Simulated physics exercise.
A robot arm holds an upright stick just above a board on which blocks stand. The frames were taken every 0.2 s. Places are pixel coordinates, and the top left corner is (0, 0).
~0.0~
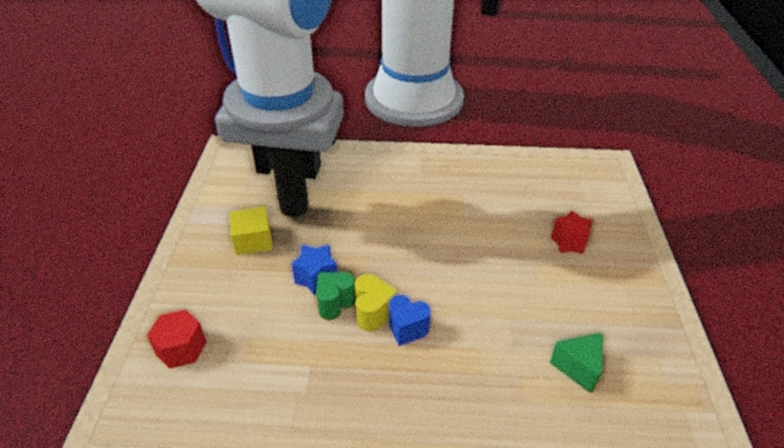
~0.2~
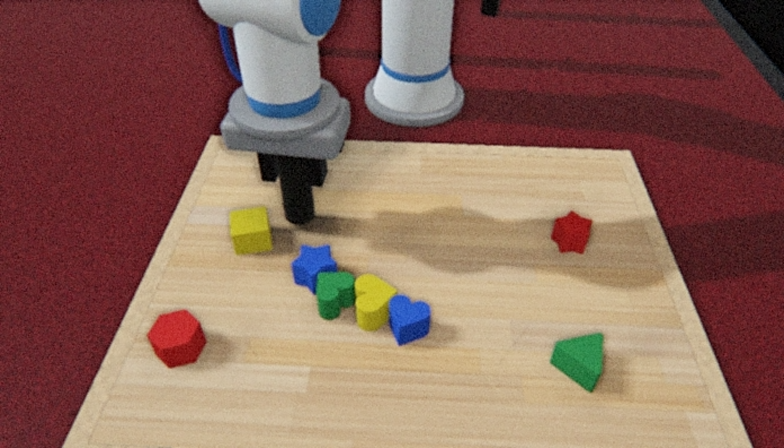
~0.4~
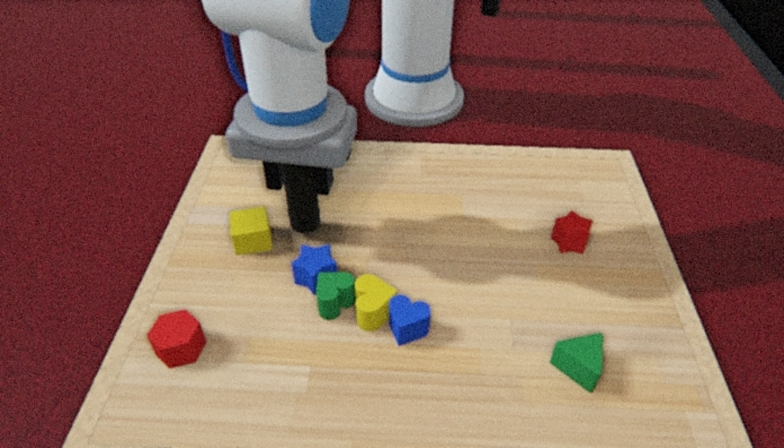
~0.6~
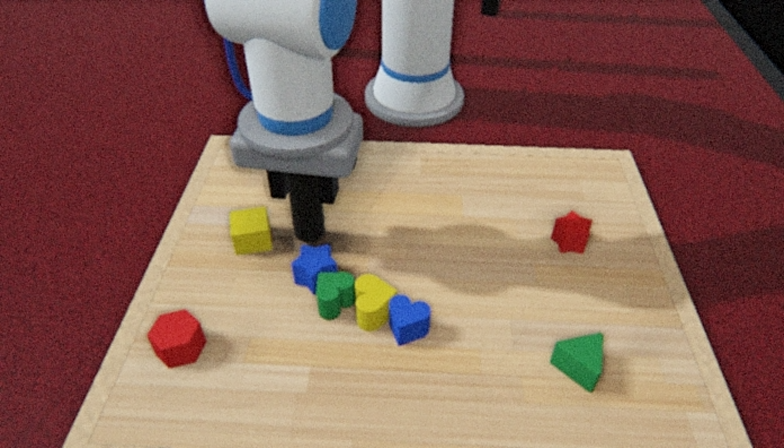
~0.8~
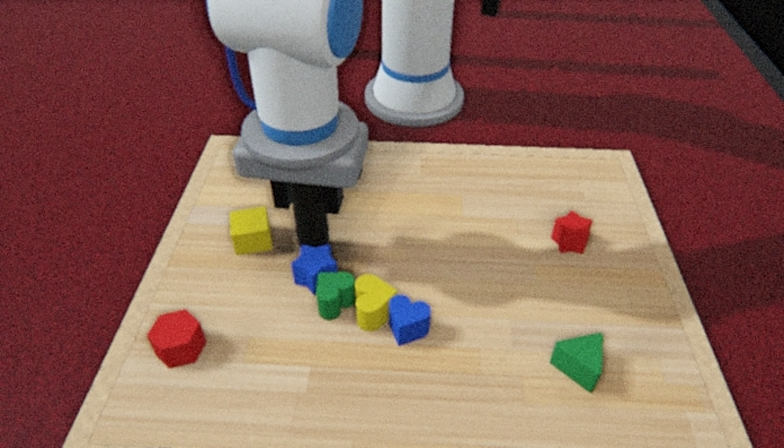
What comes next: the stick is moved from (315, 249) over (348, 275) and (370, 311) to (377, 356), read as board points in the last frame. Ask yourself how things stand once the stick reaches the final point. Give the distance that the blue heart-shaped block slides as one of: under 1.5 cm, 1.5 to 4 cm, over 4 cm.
The answer here is over 4 cm.
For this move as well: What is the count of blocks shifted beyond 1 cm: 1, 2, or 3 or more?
It displaces three or more.
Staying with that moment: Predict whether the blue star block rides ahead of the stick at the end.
That block drops off.
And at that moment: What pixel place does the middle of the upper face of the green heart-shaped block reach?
The centre of its top will be at (331, 302).
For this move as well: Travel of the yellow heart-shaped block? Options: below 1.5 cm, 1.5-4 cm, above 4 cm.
Net shift: Above 4 cm.
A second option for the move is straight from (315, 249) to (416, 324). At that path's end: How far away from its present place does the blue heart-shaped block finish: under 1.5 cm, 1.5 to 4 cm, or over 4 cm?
It goes 1.5 to 4 cm.
The first path, step by step. One third of the way, stick (348, 269); blue star block (319, 271), turned 50° clockwise; green heart-shaped block (332, 300), turned 20° anticlockwise.
Two thirds of the way, stick (370, 305); blue star block (320, 273), turned 70° clockwise; green heart-shaped block (331, 302), turned 20° anticlockwise; yellow heart-shaped block (392, 322); blue heart-shaped block (436, 331), turned 30° anticlockwise.
At the end, stick (377, 350); blue star block (320, 273), turned 70° clockwise; green heart-shaped block (331, 302), turned 20° anticlockwise; yellow heart-shaped block (415, 360), turned 45° anticlockwise; blue heart-shaped block (456, 342), turned 75° anticlockwise.
